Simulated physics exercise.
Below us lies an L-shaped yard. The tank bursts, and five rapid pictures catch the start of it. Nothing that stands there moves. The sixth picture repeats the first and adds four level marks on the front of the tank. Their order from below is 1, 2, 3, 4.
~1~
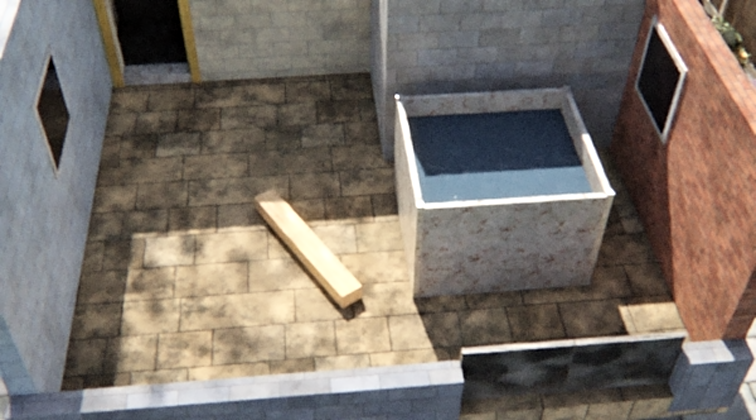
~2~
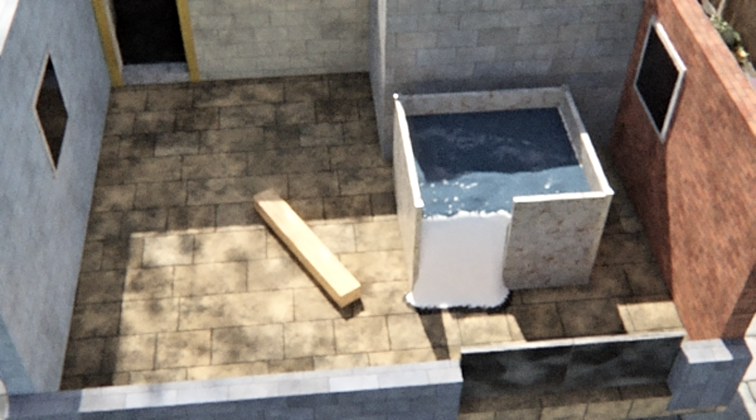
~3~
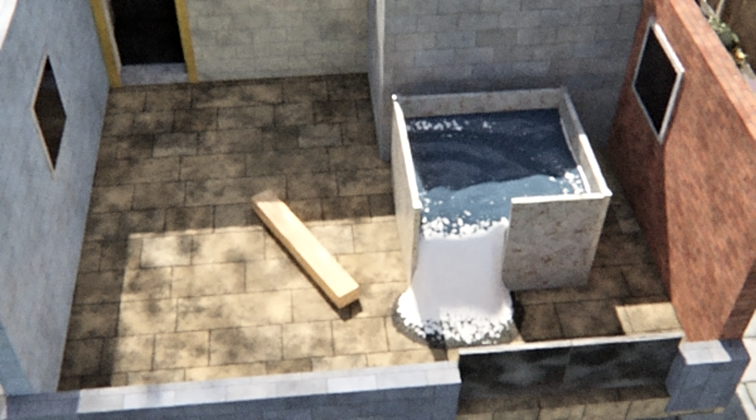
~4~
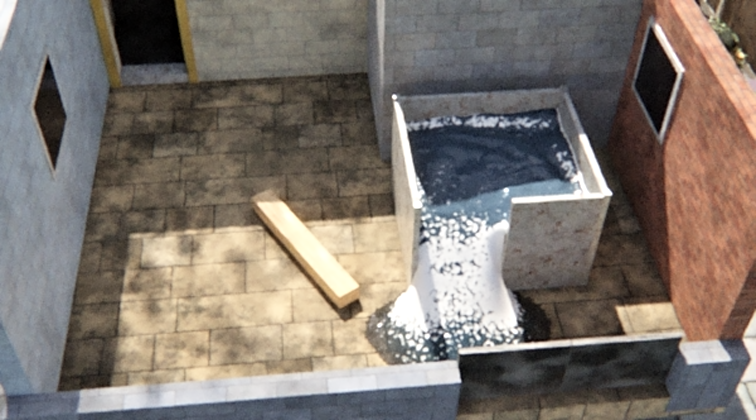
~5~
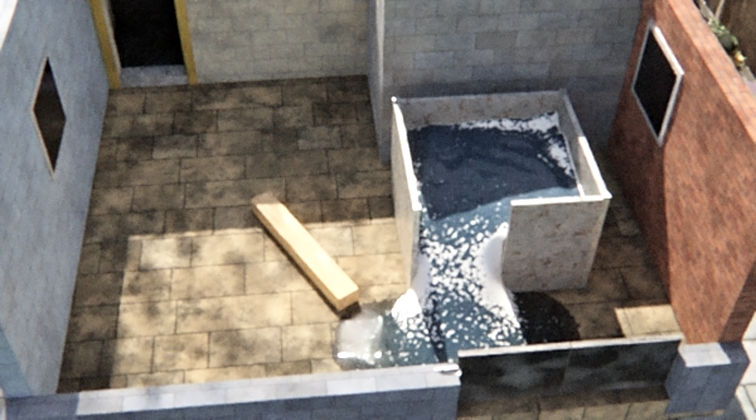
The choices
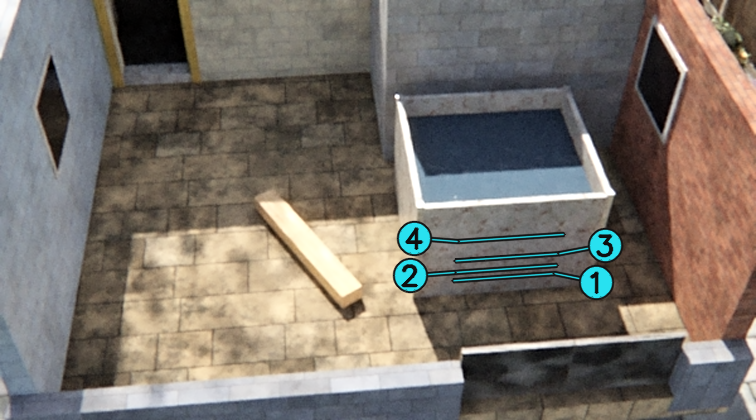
Water in a raised tank poured out through an opening in its front, dropped to the paved yard in a white, foaming sheet, and spread across the ground beside a wooden beam that lay still.
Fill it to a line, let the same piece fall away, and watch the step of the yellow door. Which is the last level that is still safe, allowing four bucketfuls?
The answer is mark 4.
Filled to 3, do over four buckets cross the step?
No, not at all.
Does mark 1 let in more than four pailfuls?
No.
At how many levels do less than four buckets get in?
All of them.
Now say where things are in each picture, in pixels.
The first picture shows water in the tank at rest, its middle at (496, 161); foot of the yellow doorway at (159, 84); shut gate at (572, 348).
The second picture shows front seen at (414, 301), 1 % of the ground wet.
The third picture shows front seen at (502, 307), 3 % of the ground wet.
The fourth picture shows front seen at (530, 316), 7 % of the ground wet.
The fifth picture shows front seen at (558, 316), 11 % of the ground wet.
On the marked copy, 1 at (504, 277); 2 at (505, 268); 3 at (507, 257); 4 at (510, 237); from the bottom up 1, 2, 3, 4.
For mark 1, nothing gets over.
For mark 2, nothing gets over.
For mark 3, nothing gets over.
For mark 4, a bucket or two gets in.
